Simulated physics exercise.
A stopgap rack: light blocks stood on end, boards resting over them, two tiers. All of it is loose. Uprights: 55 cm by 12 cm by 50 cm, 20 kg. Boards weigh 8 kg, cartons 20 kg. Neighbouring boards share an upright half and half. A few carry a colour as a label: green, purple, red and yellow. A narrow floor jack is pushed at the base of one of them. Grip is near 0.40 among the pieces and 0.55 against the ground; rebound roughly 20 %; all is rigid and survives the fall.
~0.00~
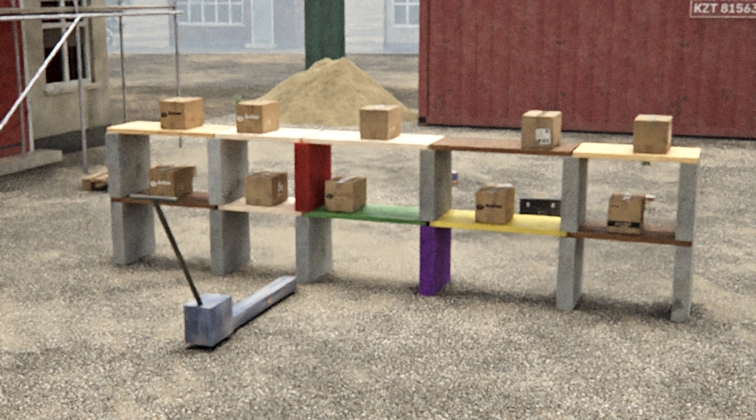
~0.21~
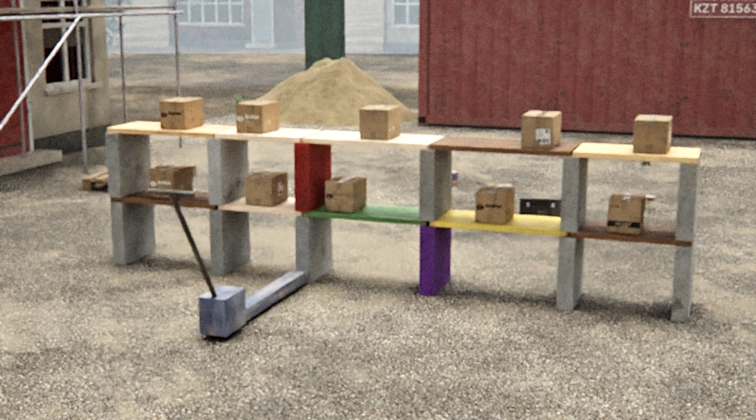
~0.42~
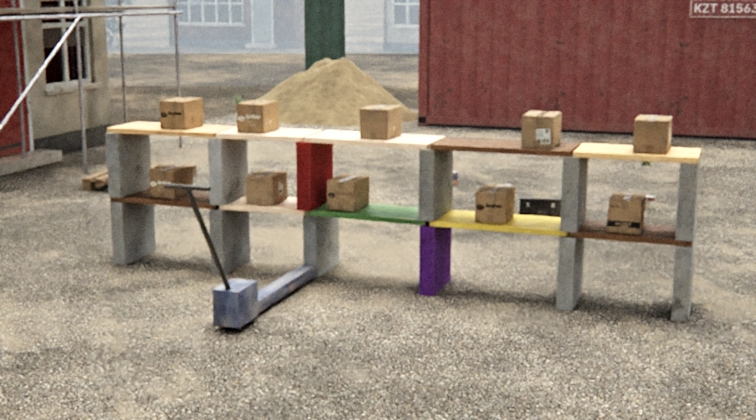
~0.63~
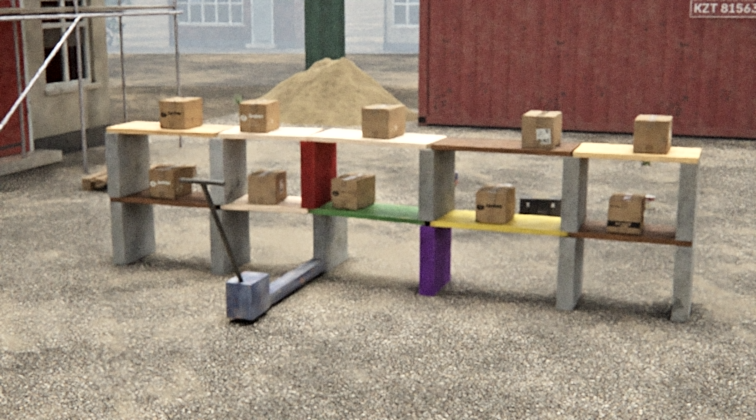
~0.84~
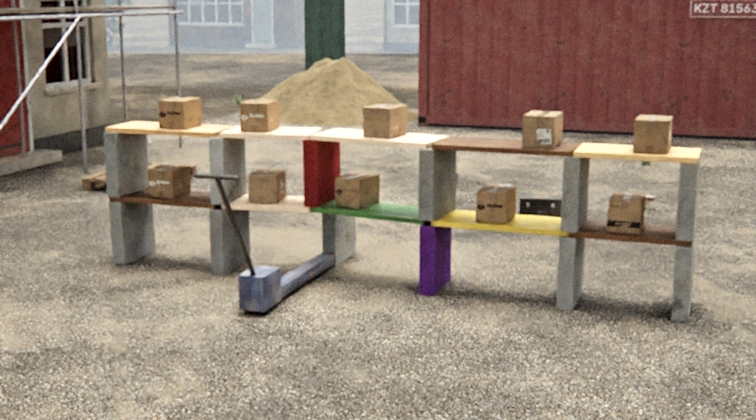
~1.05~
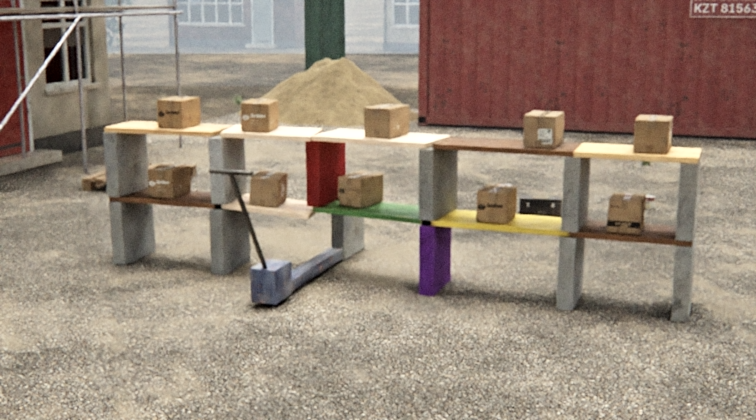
A two-tier rack of loose blocks and boards holding cardboard boxes, its lower upright below the red block shifting right as a floor jack pushes in.
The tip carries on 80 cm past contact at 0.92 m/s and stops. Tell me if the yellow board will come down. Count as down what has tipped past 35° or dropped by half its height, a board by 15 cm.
The yellow board holds its level.
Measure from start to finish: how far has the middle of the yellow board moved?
Roughly 0 cm away.
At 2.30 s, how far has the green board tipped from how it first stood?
About 30°.
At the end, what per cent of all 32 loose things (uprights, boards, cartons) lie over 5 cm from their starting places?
It is 60 per cent.
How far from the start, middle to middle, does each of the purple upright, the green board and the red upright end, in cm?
Purple 0, green 30, red 70.
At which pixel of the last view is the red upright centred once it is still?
At about (353, 250).
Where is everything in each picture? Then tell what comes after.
In the first frame (places mark the middle of the side facing us), jack tip (292, 283) 23 cm short; yellow board (497, 229); red upright (320, 173); green board (373, 210); nothing disturbed.
The second frame shows jack tip (302, 277) 37 mm short; yellow board (497, 229).
The third frame shows jack tip (312, 270) 16 cm in; yellow board (497, 229); red upright (322, 172) shifted 39 mm; 6 disturbed, none down.
The fourth frame shows jack tip (321, 265) 35 cm in; yellow board (497, 229); red upright (326, 171) shifted 12 cm; 10 disturbed, none down.
The fifth frame shows jack tip (330, 259) 54 cm in; yellow board (498, 229); red upright (329, 169) shifted 18 cm; 15 disturbed, none down.
The sixth frame shows jack tip (339, 254) 74 cm in; yellow board (498, 229); red upright (333, 169) shifted 26 cm; green board (380, 208) shifted 14 cm; steepest lean 5°, the board at (264, 212); 17 disturbed, none down.
After 1.28 s, 4 of the 32 pieces down; yellow board unmoved; red upright leaning 29°.
After 1.54 s, 9 of the 32 pieces down; yellow board unmoved; red upright on its side.
After 2.68 s, 17 of the 32 pieces down; yellow board unmoved; red upright on its side.
At rest (3.8 s), 17 of the 32 pieces down; yellow board unmoved; red upright on its side; green board leaning 33°, 26 cm lower. As the last picture would show them, middles, yellow board near (505, 222), red upright near (353, 250).
